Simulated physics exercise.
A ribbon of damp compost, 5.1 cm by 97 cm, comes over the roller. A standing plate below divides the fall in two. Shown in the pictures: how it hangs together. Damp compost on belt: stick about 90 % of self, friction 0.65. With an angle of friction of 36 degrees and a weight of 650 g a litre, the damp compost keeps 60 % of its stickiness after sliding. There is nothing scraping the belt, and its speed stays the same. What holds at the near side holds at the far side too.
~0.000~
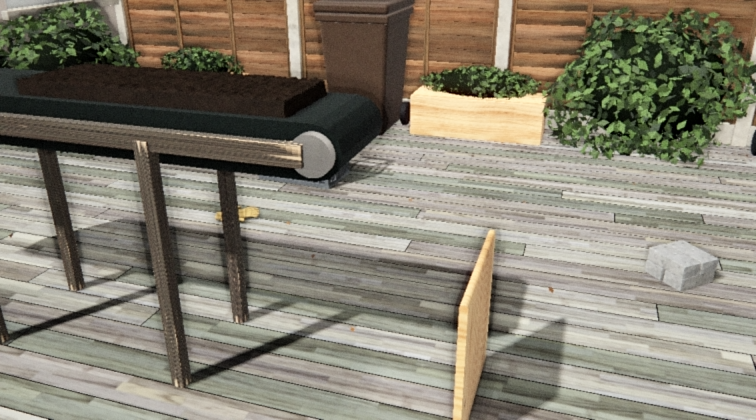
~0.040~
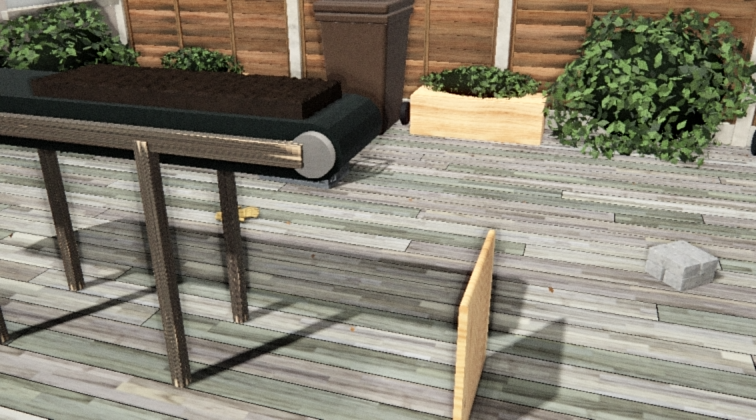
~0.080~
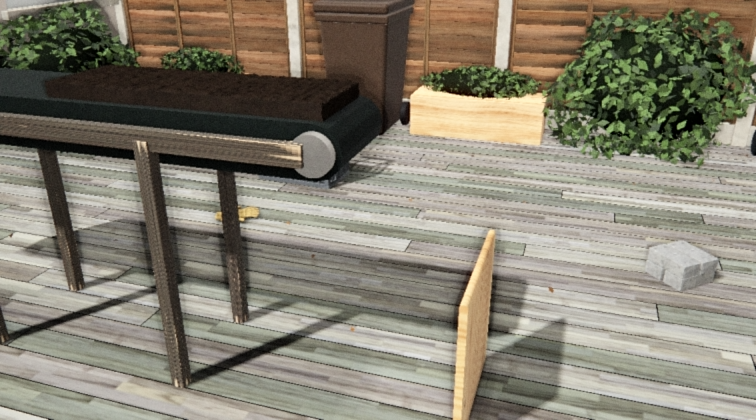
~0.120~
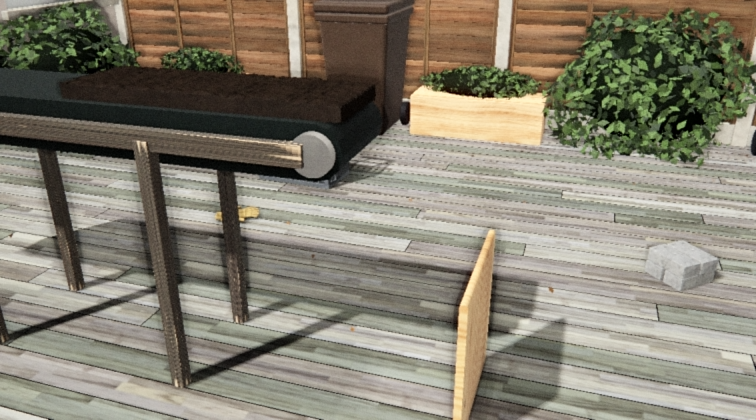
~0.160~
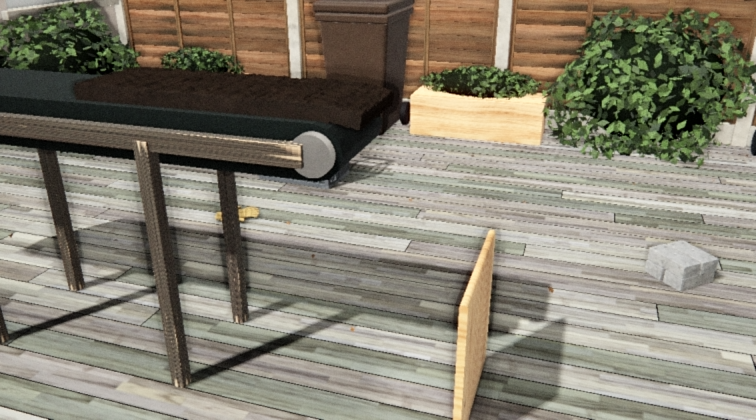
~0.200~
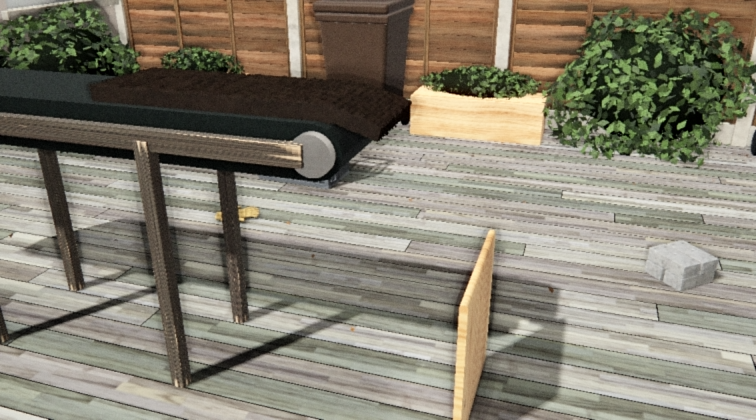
In the video, a slab of dark, damp compost rides rightward on a conveyor belt toward the roller, then its leading end passes over the roller and slopes downward in one piece, while the upright wooden plate below stays still.
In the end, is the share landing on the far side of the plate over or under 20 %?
The share turns out in excess of 20 percent.
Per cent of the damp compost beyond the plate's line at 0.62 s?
20 per cent.
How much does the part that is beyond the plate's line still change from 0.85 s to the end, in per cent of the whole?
The change comes out at around 16 %.
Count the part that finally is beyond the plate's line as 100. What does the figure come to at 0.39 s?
0 per cent.
After 0.39 s, 0 % is beyond the plate's line.
After 0.62 s, 19 % is beyond the plate's line.
After 0.85 s, 40 % is beyond the plate's line.
After 1.08 s, 56 % is beyond the plate's line.
After 2.22 s, 56 % is beyond the plate's line.
